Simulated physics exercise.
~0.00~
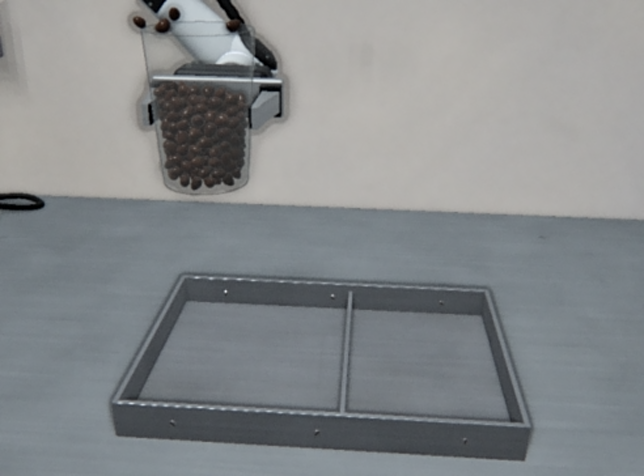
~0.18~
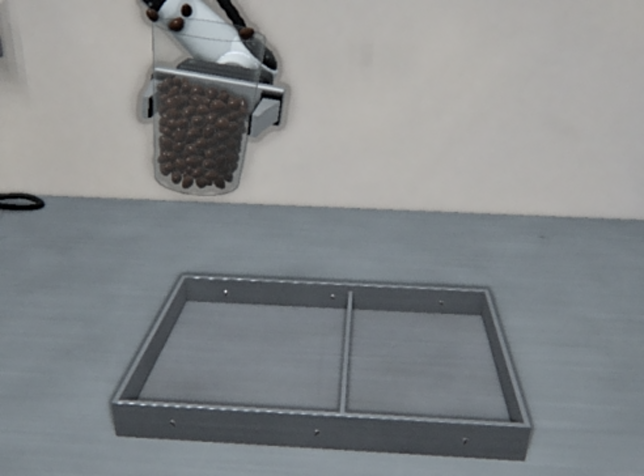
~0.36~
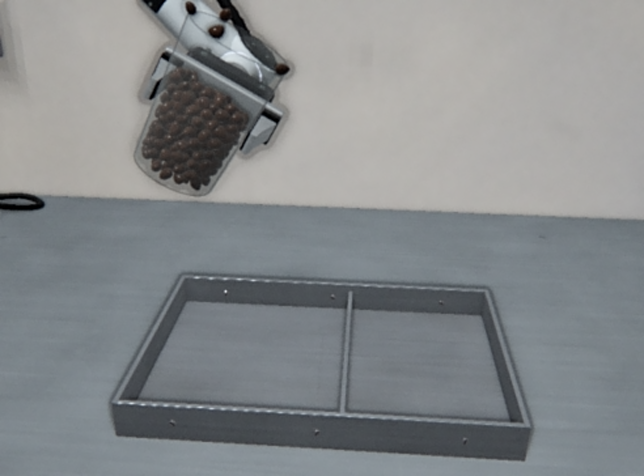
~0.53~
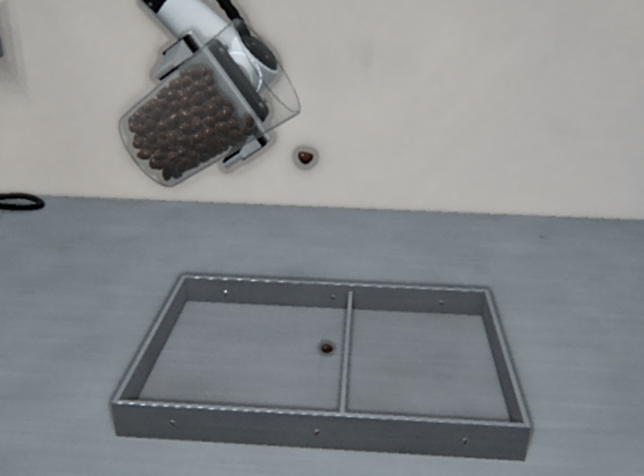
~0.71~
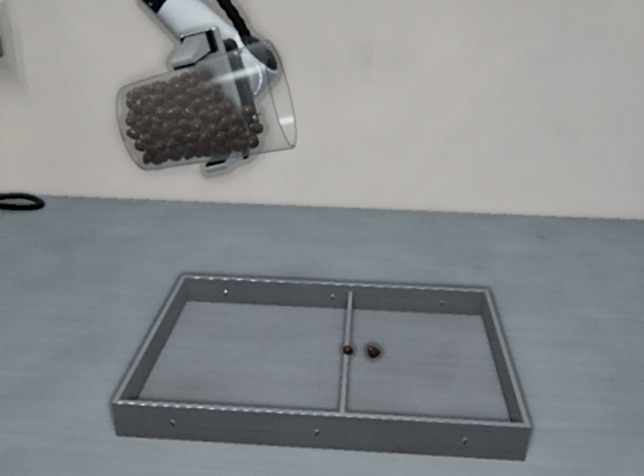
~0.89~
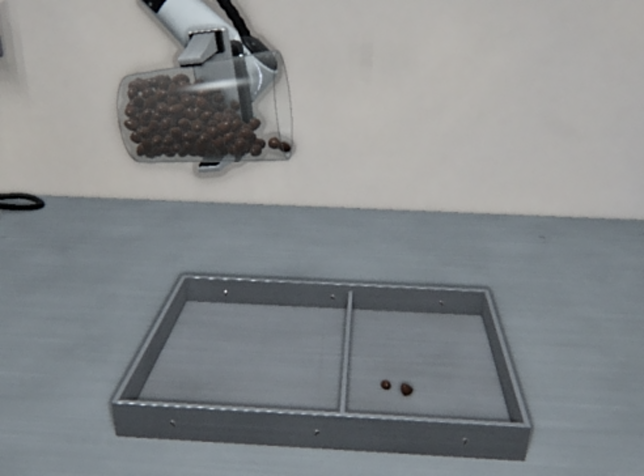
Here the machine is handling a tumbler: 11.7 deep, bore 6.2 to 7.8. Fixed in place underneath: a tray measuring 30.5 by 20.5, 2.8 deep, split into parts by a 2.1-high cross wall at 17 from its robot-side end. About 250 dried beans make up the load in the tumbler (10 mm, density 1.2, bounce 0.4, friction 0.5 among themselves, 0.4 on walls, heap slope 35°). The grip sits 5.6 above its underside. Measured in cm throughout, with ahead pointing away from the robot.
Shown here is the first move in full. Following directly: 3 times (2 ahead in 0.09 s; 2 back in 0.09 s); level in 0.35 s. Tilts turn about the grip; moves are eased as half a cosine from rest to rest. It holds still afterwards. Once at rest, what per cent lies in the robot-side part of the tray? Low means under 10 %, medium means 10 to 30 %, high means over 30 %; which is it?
It is medium.
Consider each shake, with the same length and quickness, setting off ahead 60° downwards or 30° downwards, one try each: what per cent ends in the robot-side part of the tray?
It comes to around 0 per cent on the first try and around 10 per cent on the second.
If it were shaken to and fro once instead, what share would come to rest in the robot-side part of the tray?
It would come to about 5 %.
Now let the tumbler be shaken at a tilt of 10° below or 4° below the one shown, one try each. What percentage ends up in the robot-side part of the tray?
Estimates: 5 % then 10 %.
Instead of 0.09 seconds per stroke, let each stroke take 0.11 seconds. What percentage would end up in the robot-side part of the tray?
Estimate for that case: 15 %.
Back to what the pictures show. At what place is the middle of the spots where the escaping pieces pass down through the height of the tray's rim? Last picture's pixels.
I'd say somewhere around (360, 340).
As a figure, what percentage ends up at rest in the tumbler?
Around 65 in a hundred.
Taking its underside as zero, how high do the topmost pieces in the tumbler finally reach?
I'd put it at close to 6.5 centimetres.
By 1.25 s, tilted 83° forward, highest piece 24 above the table; 221 in the tumbler, 8 in the far-side part, 5 in the robot-side part, 20 in flight or on a rim.
By 1.60 s, tilted 43° forward, highest piece 26 above the table; 165 in the tumbler, 44 in the far-side part, 36 in the robot-side part, 9 in flight or on a rim.
By 1.98 s, level, highest piece 24 above the table; 164 in the tumbler, 52 in the far-side part, 38 in the robot-side part.
By 3.03 s, level, highest piece 24 above the table; 164 in the tumbler, 52 in the far-side part, 38 in the robot-side part.
Final count, 164 in the tumbler, 52 in the far-side part, 38 in the robot-side part. That is 15 % in the robot-side part of the tray.
